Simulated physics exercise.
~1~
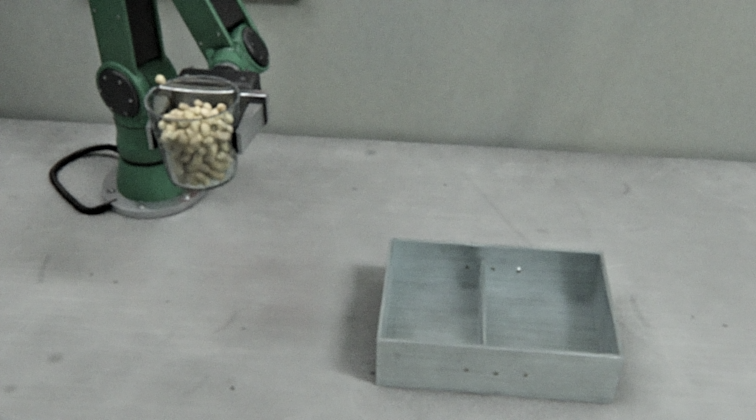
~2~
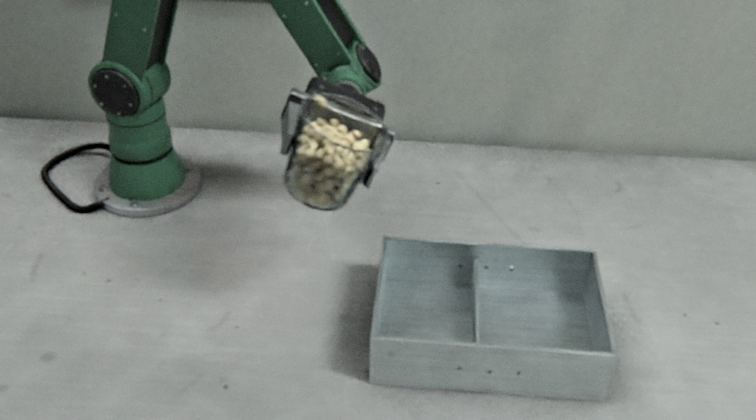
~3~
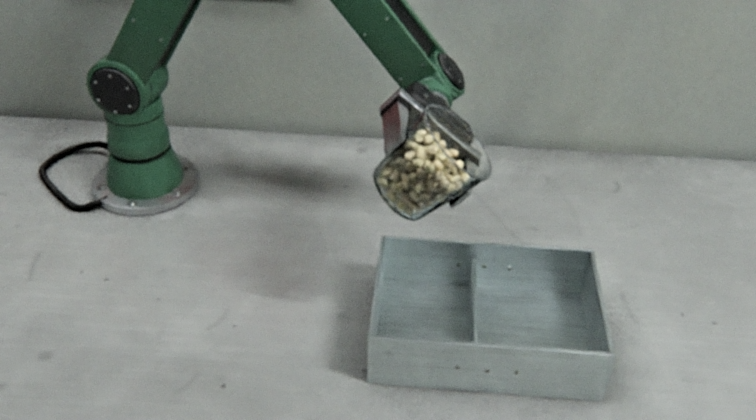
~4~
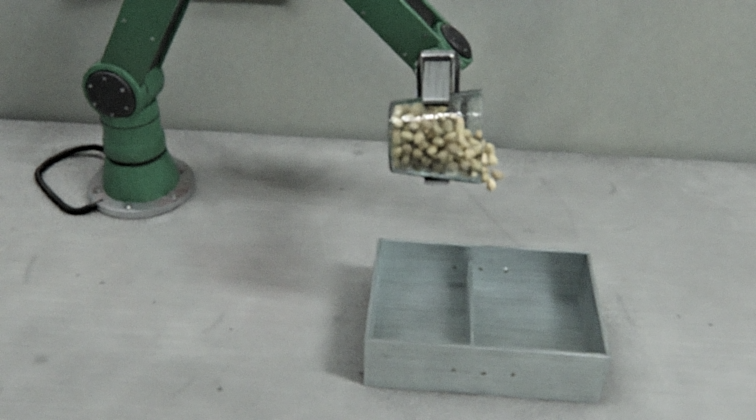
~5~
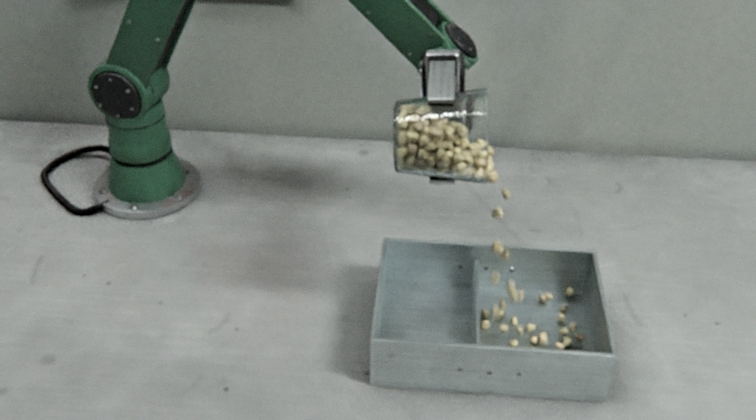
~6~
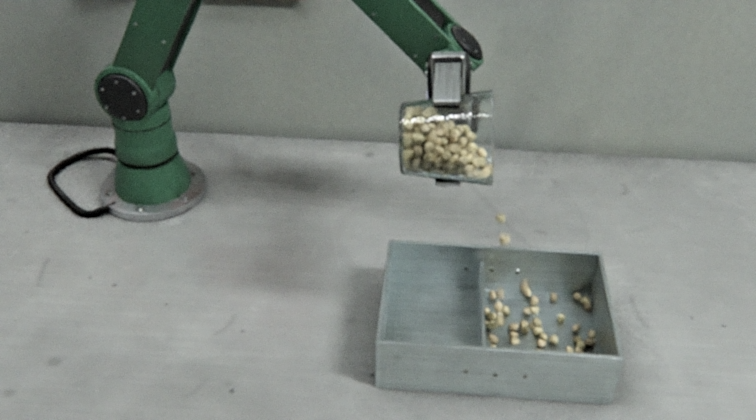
On a grey table top, a green robot arm carried a clear cup of pale beans rightward over a divided open box and tipped it on its side, spilling some into the right-hand part while most stayed in the cup.
